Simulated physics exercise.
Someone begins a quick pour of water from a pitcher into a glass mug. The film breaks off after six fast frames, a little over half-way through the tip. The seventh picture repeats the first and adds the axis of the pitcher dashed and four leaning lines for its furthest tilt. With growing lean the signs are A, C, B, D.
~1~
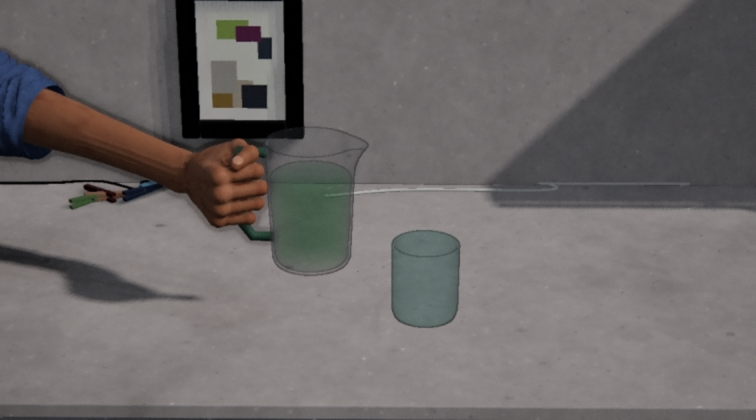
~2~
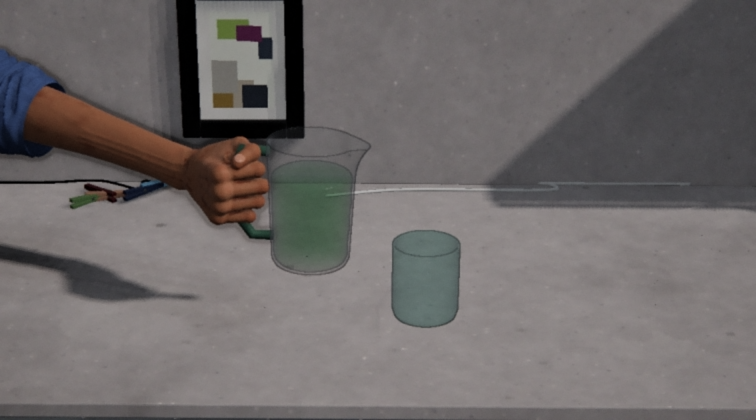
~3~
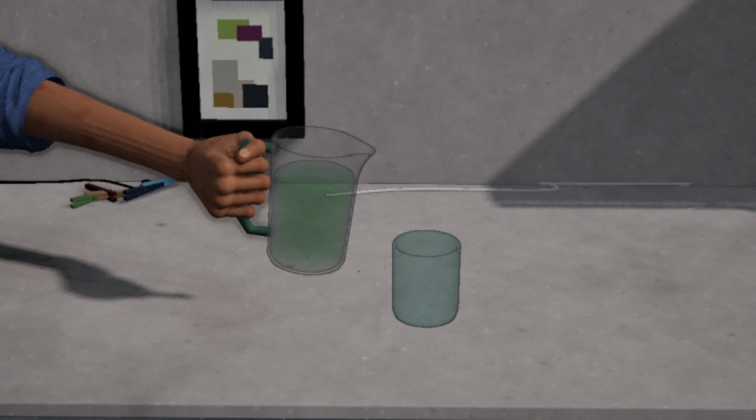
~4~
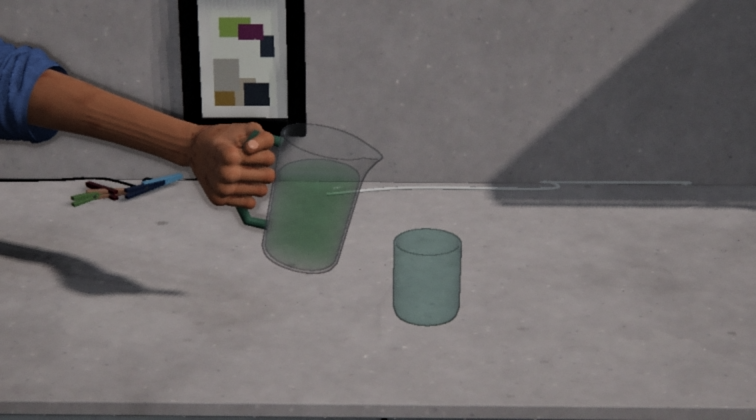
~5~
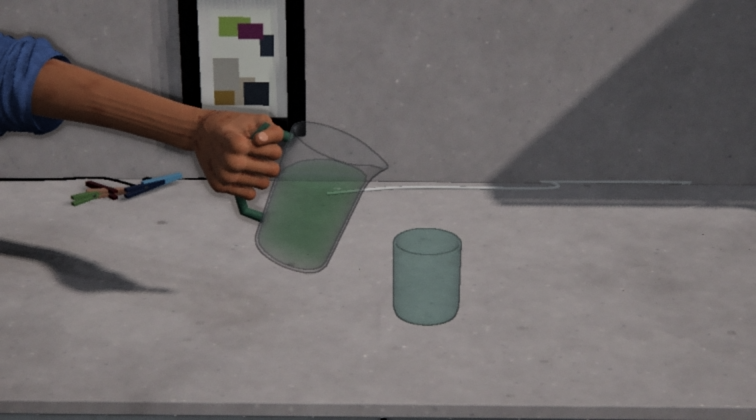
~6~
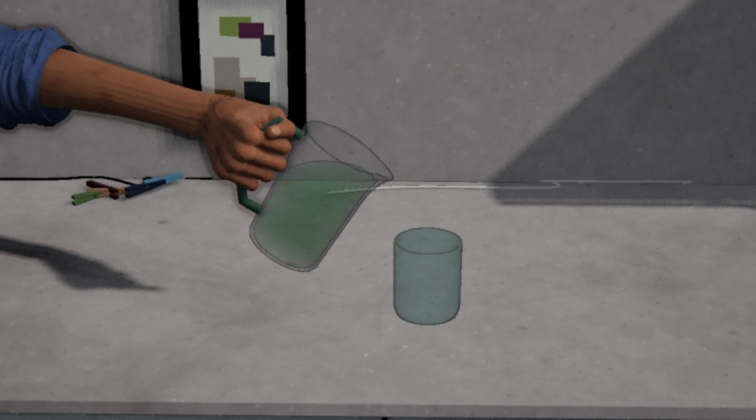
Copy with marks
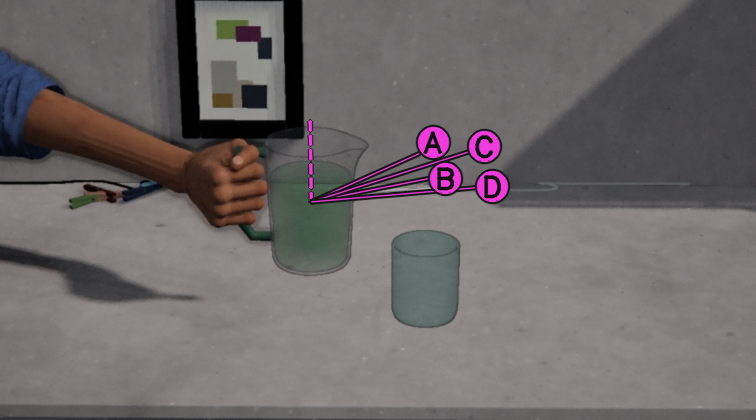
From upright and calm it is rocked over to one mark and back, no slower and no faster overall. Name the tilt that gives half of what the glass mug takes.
A beats the others.
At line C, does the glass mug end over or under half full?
Over half.
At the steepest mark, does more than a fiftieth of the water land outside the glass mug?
Yes, it does.
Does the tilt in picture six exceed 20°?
Yes, it does.
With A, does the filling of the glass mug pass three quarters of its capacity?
No, it does not.
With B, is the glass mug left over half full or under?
Over.
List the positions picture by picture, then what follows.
Upright, lip at (367, 145); rim of the glass mug round (426, 243); nothing has left yet.
Upright, lip at (369, 146); nothing has left yet.
Tipped about 6°, lip at (374, 150); nothing has left yet.
Tipped about 13°, lip at (381, 156); nothing has left yet.
Tipped about 21°, lip at (387, 166); nothing has left yet.
Tipped about 30°, lip at (392, 177); nothing has left yet.
On the marked copy, A at (419, 153); B at (428, 178); C at (468, 152); D at (475, 187).
With A, the glass mug ends with about 49 % of what it can hold.
With B, the glass mug ends with about 81 % of what it can hold; 6 % of the water is spilt.
With C, the glass mug ends with about 67 % of what it can hold.
With D, the glass mug ends with about 79 % of what it can hold; 18 % of the water is spilt.
